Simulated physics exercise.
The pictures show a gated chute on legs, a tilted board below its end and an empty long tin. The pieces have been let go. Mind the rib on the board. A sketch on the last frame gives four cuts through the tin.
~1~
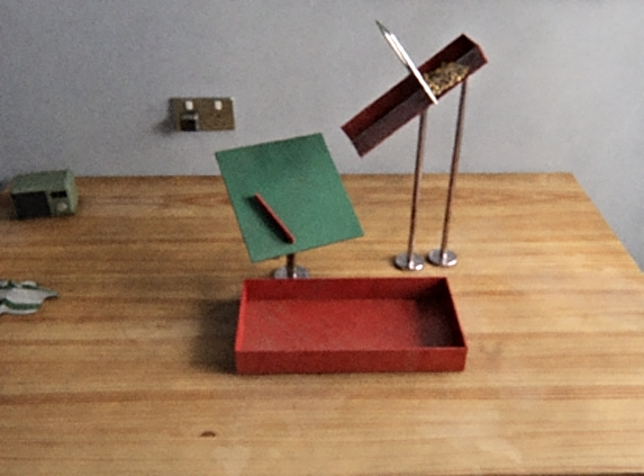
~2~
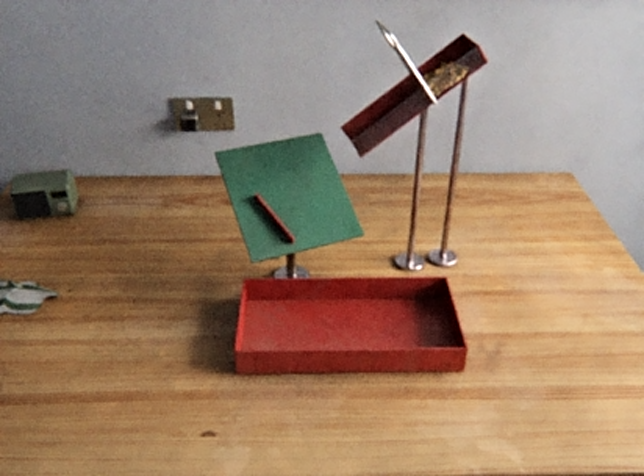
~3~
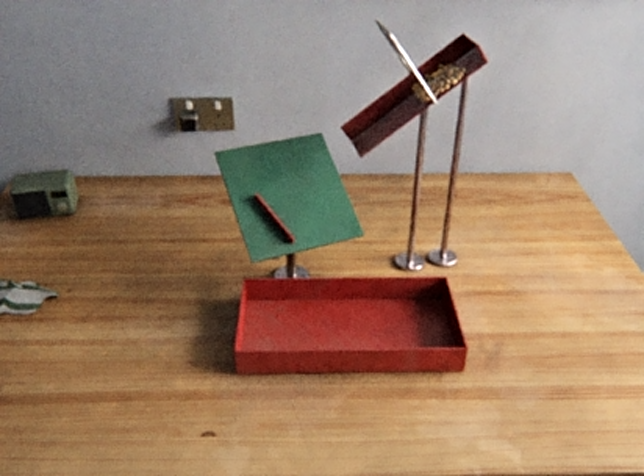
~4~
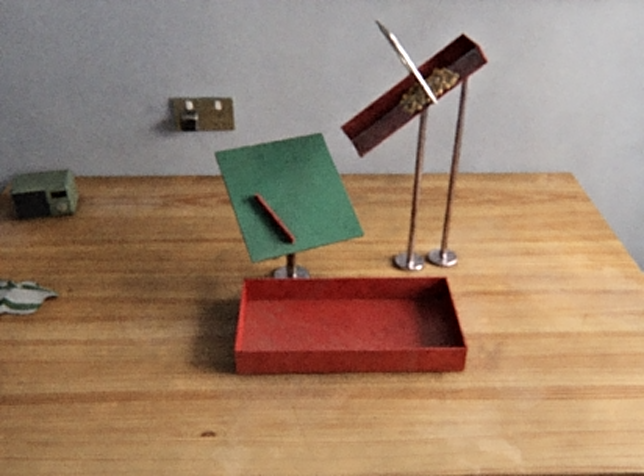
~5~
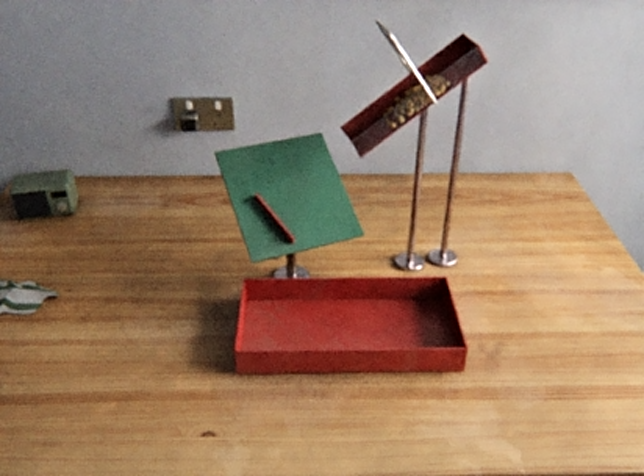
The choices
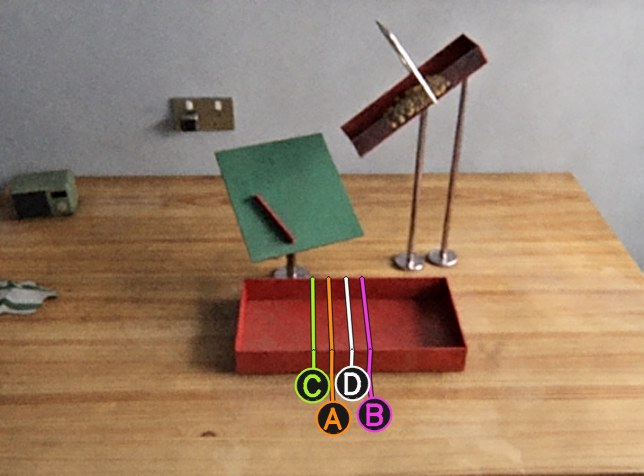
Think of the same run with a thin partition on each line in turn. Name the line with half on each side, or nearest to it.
A works best here.
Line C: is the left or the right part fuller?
Right.
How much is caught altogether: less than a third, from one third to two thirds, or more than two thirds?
It is more than two thirds.
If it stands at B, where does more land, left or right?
The left side.
On the marked copy, line A crosses the front rim at (331, 350); line B crosses the front rim at (370, 349); line C crosses the front rim at (313, 350); line D crosses the front rim at (351, 350).
For line A, of what is caught, roughly two thirds on the left of the divider, roughly a third on the right.
For line B, of what is caught, almost all on the left of the divider, about a tenth on the right.
For line C, of what is caught, roughly a quarter on the left of the divider, the larger part on the right.
For line D, of what is caught, the larger part on the left of the divider, about a tenth on the right.
